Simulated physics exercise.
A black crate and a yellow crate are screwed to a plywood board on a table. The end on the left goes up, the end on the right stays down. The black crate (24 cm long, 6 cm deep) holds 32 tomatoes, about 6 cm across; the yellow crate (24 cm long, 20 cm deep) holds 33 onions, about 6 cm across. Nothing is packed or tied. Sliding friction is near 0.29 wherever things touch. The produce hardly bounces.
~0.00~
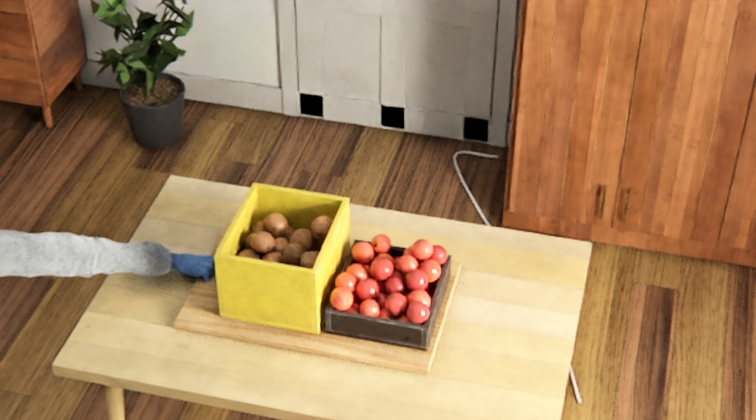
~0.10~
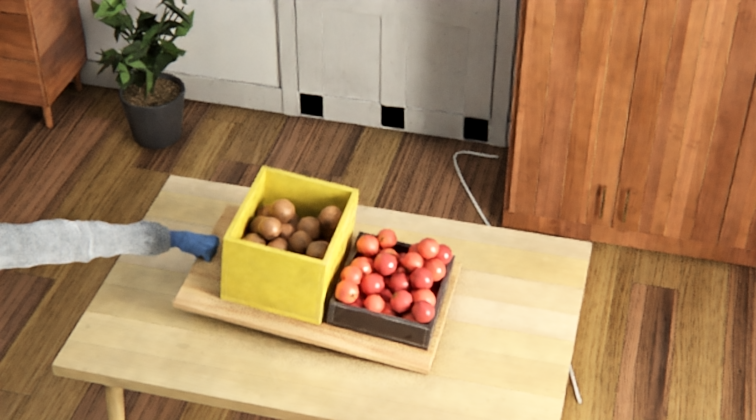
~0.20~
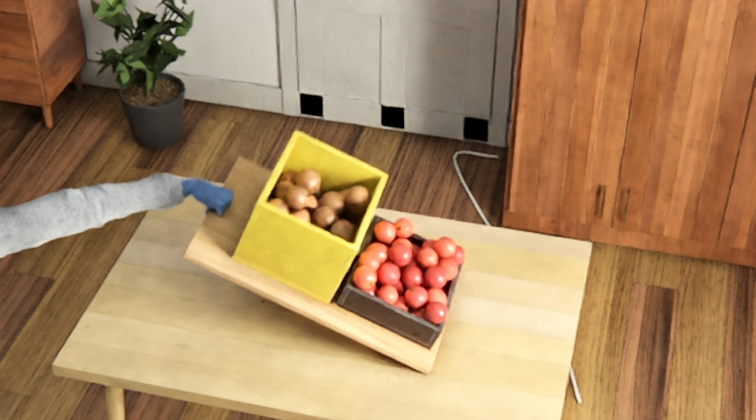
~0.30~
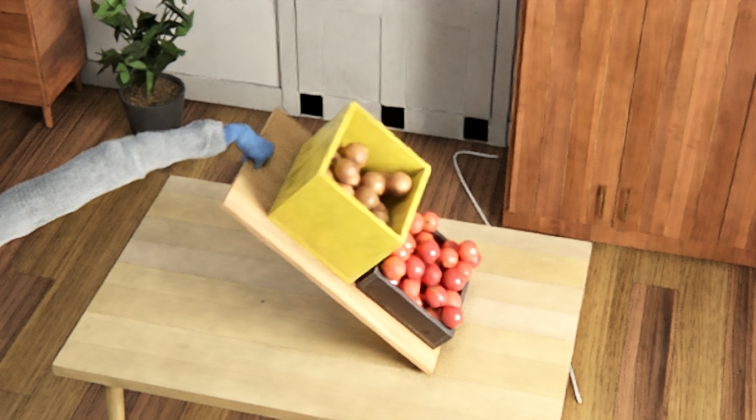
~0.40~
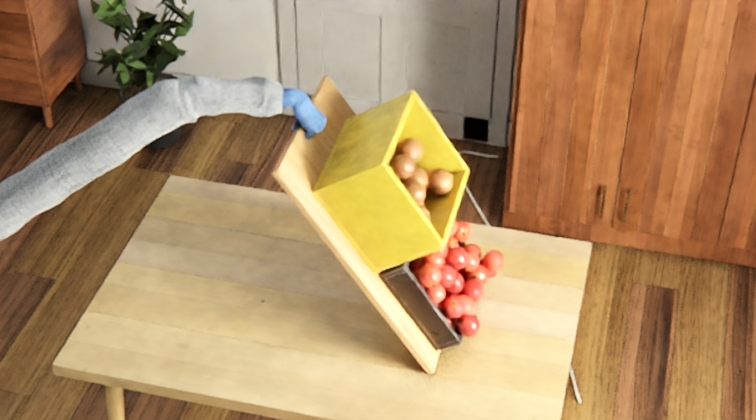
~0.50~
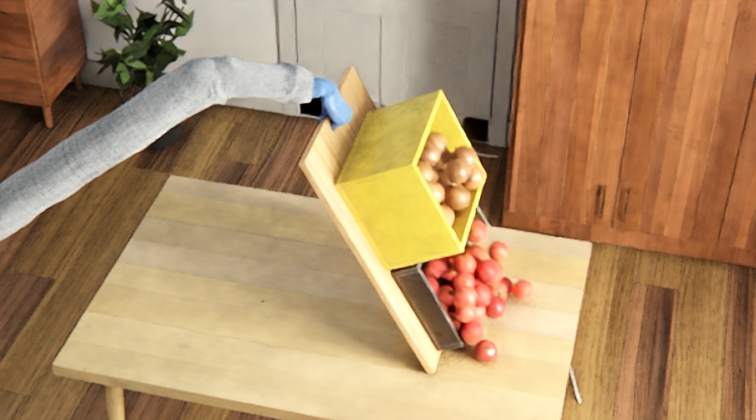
On a table, a blue-gloved hand raises a board's left end, steeply tilting two crates, and tomatoes spill from the black one.
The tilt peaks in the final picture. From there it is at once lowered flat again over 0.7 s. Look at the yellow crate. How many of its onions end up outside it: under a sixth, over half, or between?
Between a sixth and a half of the onions leave the yellow crate.
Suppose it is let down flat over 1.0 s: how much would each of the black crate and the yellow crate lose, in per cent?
Then black crate 60, yellow crate 30 per cent.
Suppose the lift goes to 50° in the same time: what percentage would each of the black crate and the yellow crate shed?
Then black crate 50, yellow crate 10 per cent.
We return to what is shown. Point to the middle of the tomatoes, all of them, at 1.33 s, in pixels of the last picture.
Around (502, 310).
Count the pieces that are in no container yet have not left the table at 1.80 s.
About 8.
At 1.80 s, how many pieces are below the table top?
Roughly 20.
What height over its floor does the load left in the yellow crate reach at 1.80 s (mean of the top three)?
Some 13 cm.
After 0.71 s, tilt 49°; black crate 13 in, 19 out and yellow crate 22 in, 11 out.
After 0.97 s, tilt 16°; black crate 13 in, 19 out and yellow crate 21 in, 12 out.
After 1.33 s, tilt 0°; black crate 13 in, 19 out and yellow crate 21 in, 12 out.
When it is over (at 1.80 s), black crate 13 in, 19 out and yellow crate 21 in, 12 out. Asked share, 12 of 33, 36 per cent.
